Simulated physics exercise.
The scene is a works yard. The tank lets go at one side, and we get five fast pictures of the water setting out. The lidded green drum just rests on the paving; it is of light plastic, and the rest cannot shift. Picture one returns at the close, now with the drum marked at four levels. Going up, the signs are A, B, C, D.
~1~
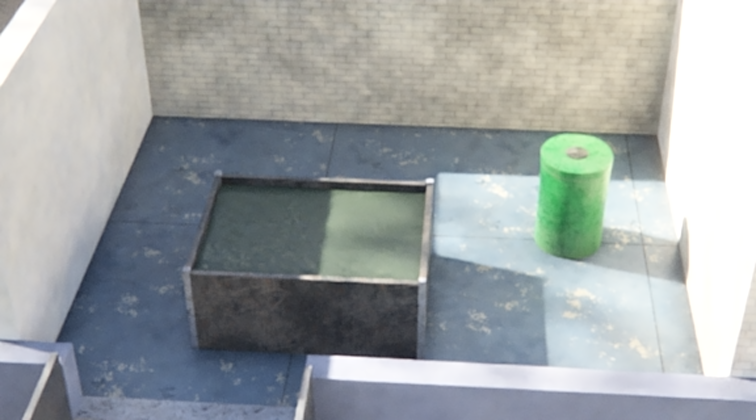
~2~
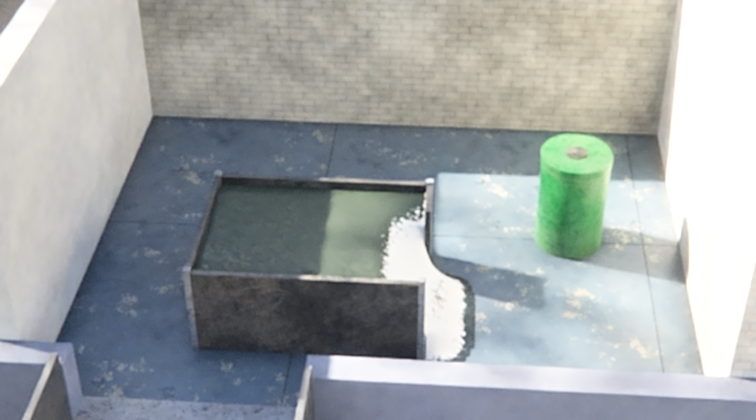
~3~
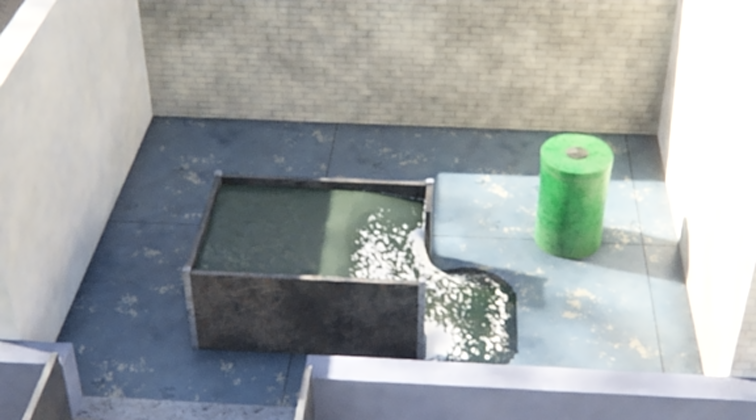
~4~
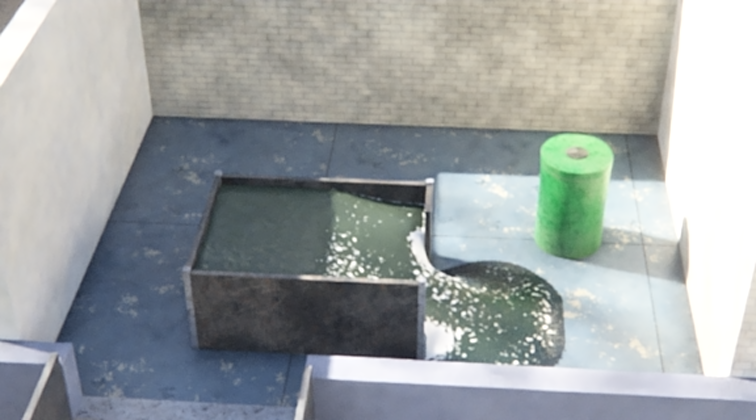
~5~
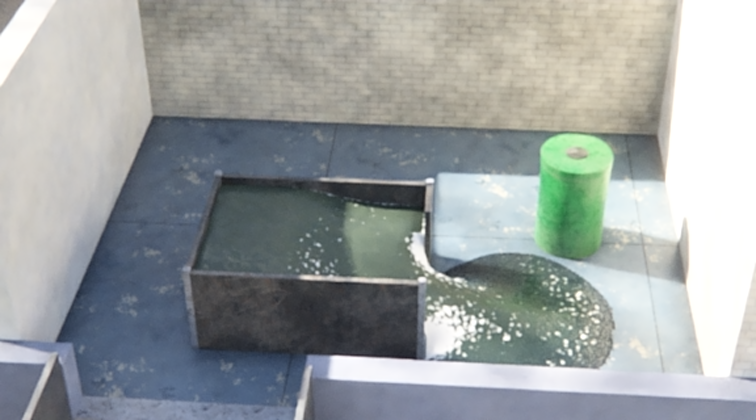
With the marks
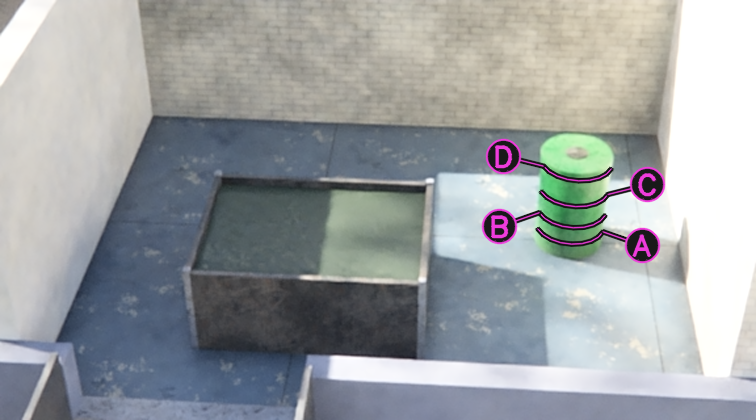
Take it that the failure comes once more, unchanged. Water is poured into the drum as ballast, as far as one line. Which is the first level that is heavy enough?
Use line B.
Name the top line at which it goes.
That is line A.
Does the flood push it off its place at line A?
Yes.
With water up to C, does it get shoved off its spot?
No, that is safe.
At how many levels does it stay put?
Three.
On the marked copy, A at (571, 244); B at (573, 227); C at (575, 206); D at (578, 180); from the bottom up A, B, C, D.
With A, it is pushed about half its own width away.
With B, it does not move.
With C, it does not move.
With D, it does not move.
